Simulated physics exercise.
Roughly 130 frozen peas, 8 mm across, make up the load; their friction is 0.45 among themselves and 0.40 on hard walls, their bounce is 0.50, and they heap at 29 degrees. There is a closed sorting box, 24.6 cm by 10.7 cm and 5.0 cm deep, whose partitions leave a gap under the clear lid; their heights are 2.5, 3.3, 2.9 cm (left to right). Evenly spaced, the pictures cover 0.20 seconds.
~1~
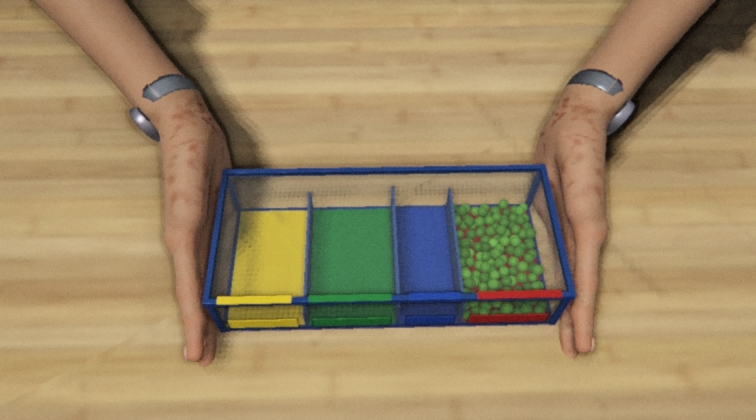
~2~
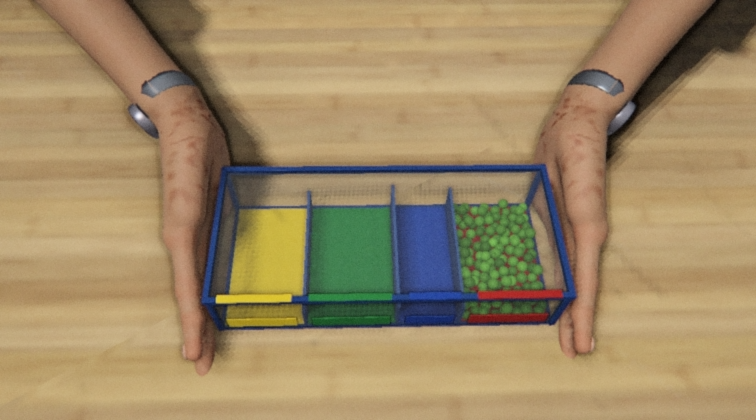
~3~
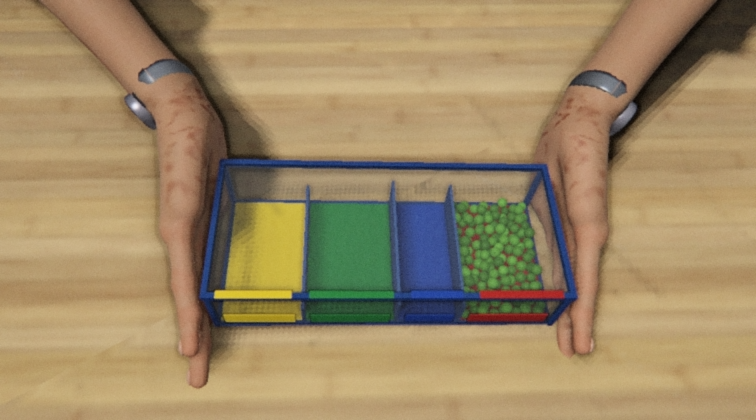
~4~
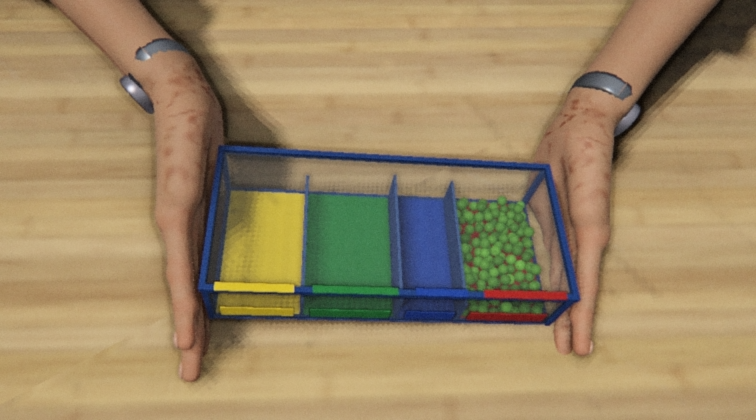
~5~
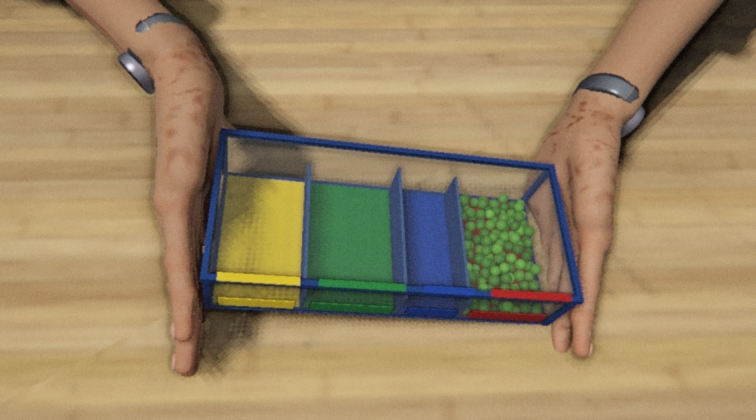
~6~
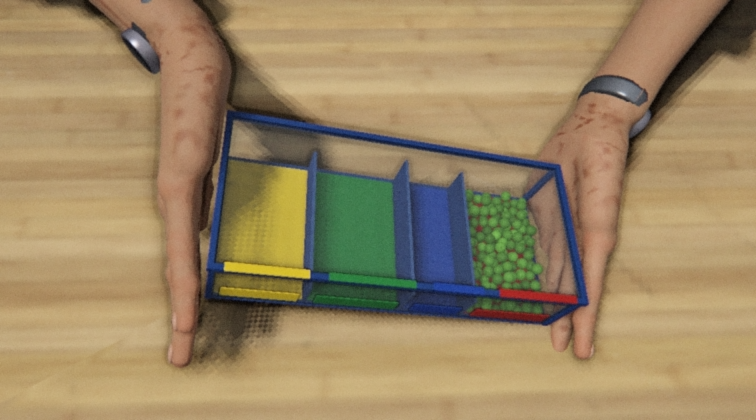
On a pale wood-grain surface seen from above at a slant, two hands wearing grey wristbands hold a clear, blue-edged box by its ends. Its floor shows yellow, green and blue sections from left to right, with small green and reddish balls filling the rightmost, red-marked section. The hands first keep it nearly level, then the left one raises its end, tilting the box moderately down toward the right, while the balls stay heaped in their section and the view remains still.
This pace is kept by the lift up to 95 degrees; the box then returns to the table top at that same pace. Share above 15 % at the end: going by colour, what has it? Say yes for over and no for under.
Red compartment: Yes; blue compartment: No; green compartment: No; yellow compartment: No.
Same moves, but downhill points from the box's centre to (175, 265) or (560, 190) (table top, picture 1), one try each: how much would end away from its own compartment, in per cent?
Around 90 % for the first direction, around 0 % for the second.
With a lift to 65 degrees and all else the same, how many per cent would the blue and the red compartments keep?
The blue compartment would get 0 per cent and the red one 100 per cent.
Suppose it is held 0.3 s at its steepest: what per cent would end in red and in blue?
You'd end up with red at 100 per cent and blue at 0 per cent.
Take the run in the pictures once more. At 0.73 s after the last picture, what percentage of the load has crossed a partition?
Roughly 0 per cent.
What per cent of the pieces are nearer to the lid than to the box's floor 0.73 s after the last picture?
Something like 30 percent of the pieces.
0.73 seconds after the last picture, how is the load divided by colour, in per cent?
Red 100, blue 0, green 0, yellow 0.
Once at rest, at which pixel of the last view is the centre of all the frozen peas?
(507, 274).
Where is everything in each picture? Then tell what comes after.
Box tilt 0 degrees, front corners at (210, 300) and (568, 293); red 100 %, in the first frame.
Box tilt 1 degrees, front corners at (209, 299) and (569, 293), in the second frame.
Box tilt 3 degrees, front corners at (207, 294) and (570, 294), lowest corner right front, in the third frame.
Box tilt 7 degrees, front corners at (206, 285) and (572, 296), lowest corner right front, in the fourth frame.
Box tilt 12 degrees, front corners at (208, 275) and (576, 298), lowest corner right front, in the fifth frame.
Box tilt 16 degrees, front corners at (214, 264) and (581, 300), lowest corner right front; red 100 %, in the sixth frame.
Then, 0.73 s after the last picture, tilt 95 degrees; red 100 %.
Then, 1.21 s after the last picture, tilt 42 degrees; red 100 %.
Then, 1.77 s after the last picture, tilt 0 degrees; red 100 %.
In the end, red 100 %, blue 0 %, green 0 %, yellow 0 %.
